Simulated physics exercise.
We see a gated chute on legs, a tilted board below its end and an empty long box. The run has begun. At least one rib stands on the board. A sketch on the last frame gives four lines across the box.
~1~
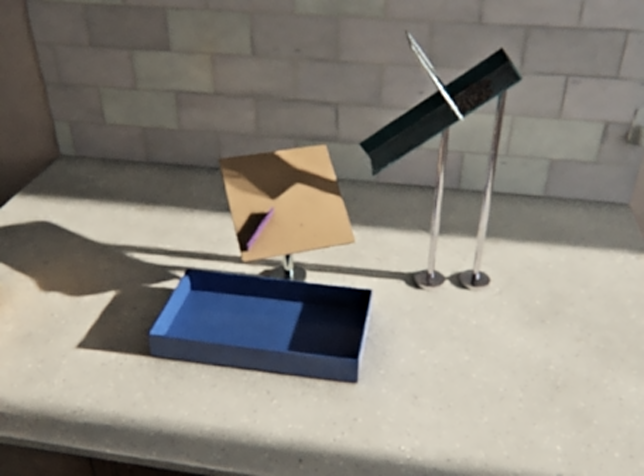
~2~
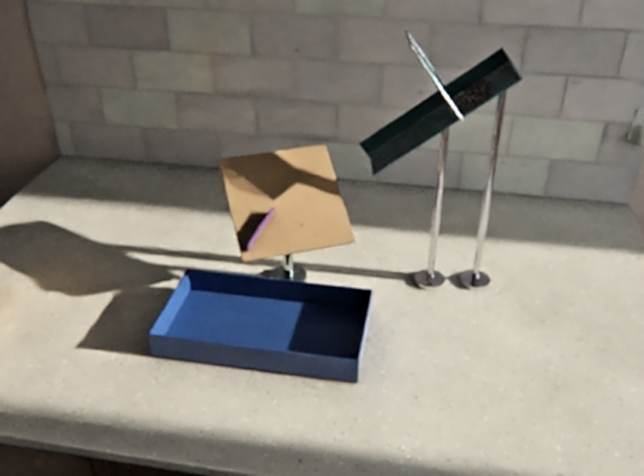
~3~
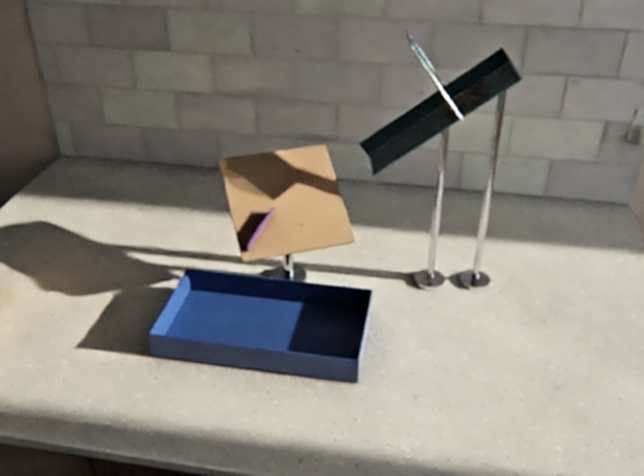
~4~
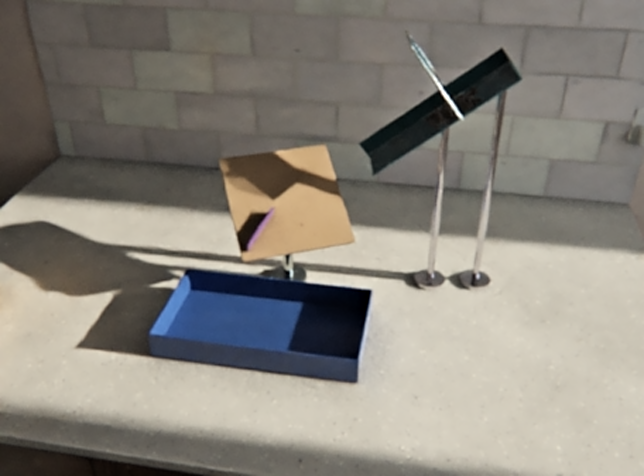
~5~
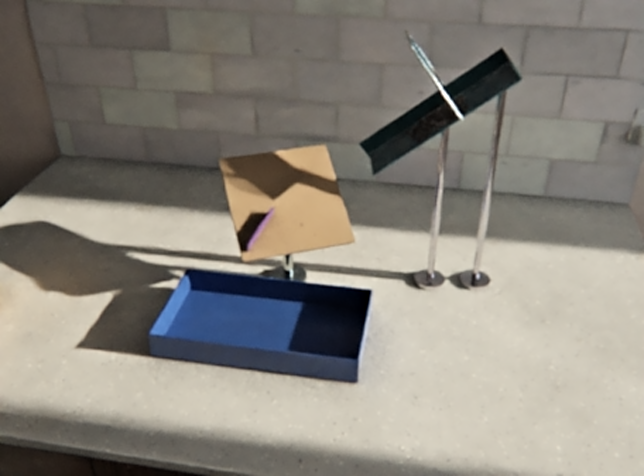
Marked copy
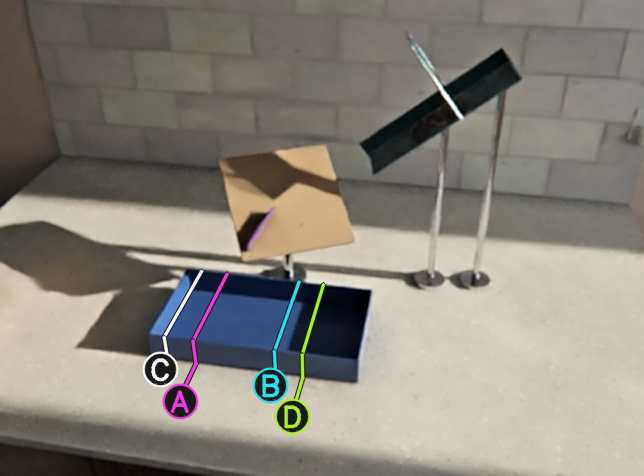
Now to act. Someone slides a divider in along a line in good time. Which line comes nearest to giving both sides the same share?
B is best.
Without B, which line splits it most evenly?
D.
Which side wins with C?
The right side.
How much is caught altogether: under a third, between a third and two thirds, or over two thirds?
Over two thirds.
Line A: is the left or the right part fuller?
More lands on the right.
On the marked copy, line A crosses the front rim at (193, 340); line B crosses the front rim at (274, 350); line C crosses the front rim at (164, 336); line D crosses the front rim at (302, 353).
Choosing A, of what is caught, just a few on the left of the divider, almost all on the right.
Choosing B, of what is caught, roughly two thirds on the left of the divider, roughly a third on the right.
Choosing C, of what is caught, not one piece on the left of the divider, every piece on the right.
Choosing D, of what is caught, the larger part on the left of the divider, roughly a quarter on the right.
